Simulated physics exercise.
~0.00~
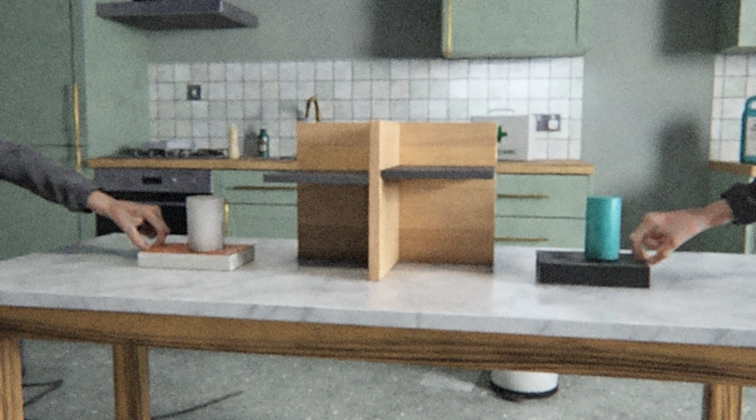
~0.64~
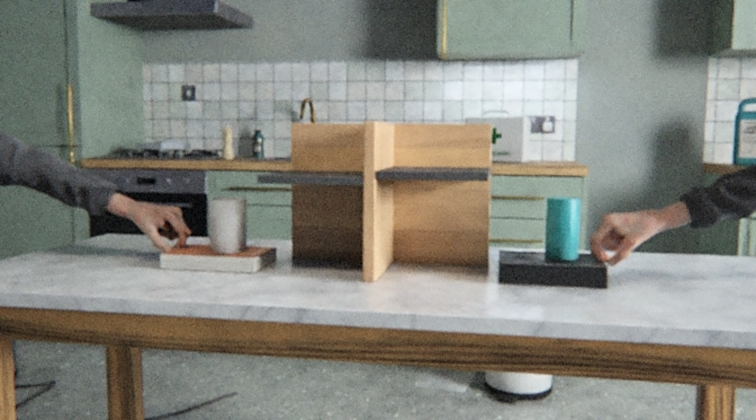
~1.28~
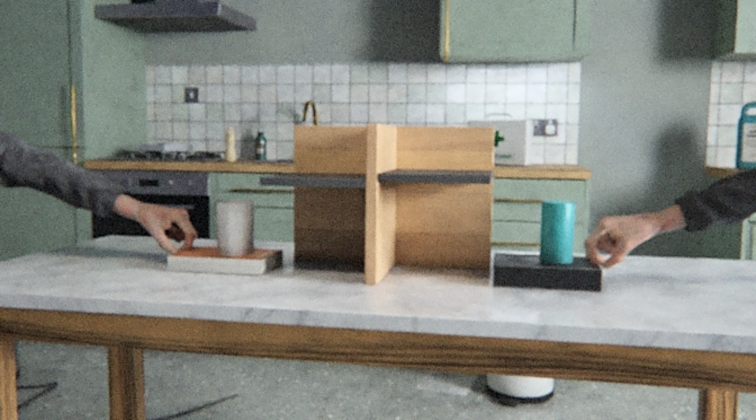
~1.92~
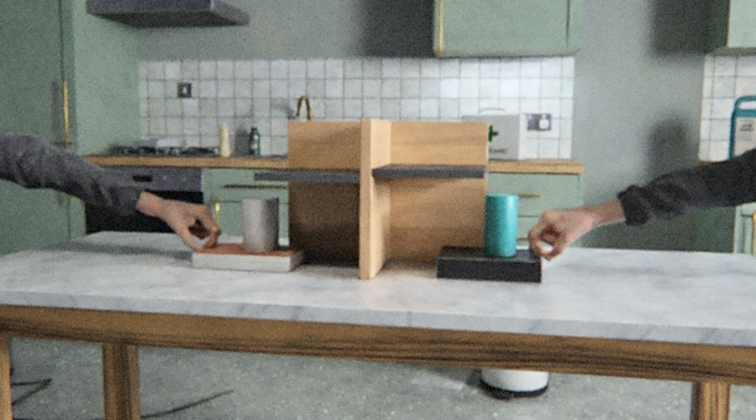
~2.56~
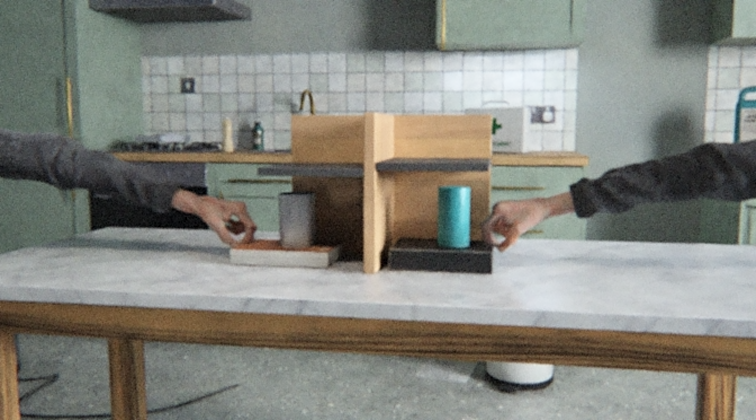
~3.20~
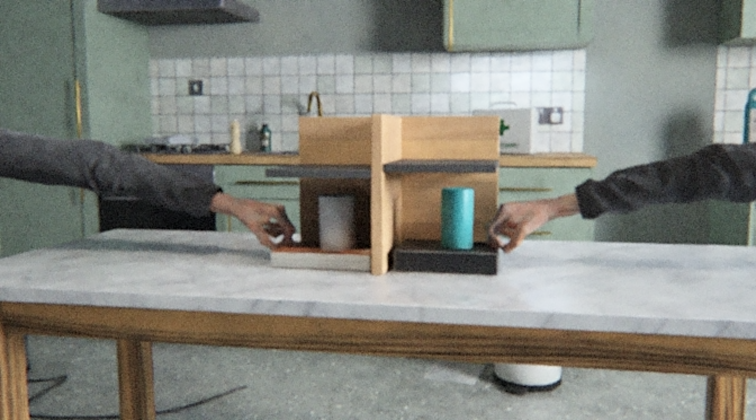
At first, a white beaker stands on an orange book at the left of a marble-topped table, and a turquoise candle stands on a black tray at the right, with a wooden shelf unit between them. A hand on each side slides its load inward, the book moving right and the tray moving left. The beaker and candle ride along upright as they near the unit's dark shelves. The candle passes in under the right-hand shelf while the beaker reaches the left one. The left hand pushes on until the beaker, too, stands beneath its shelf, both still upright.
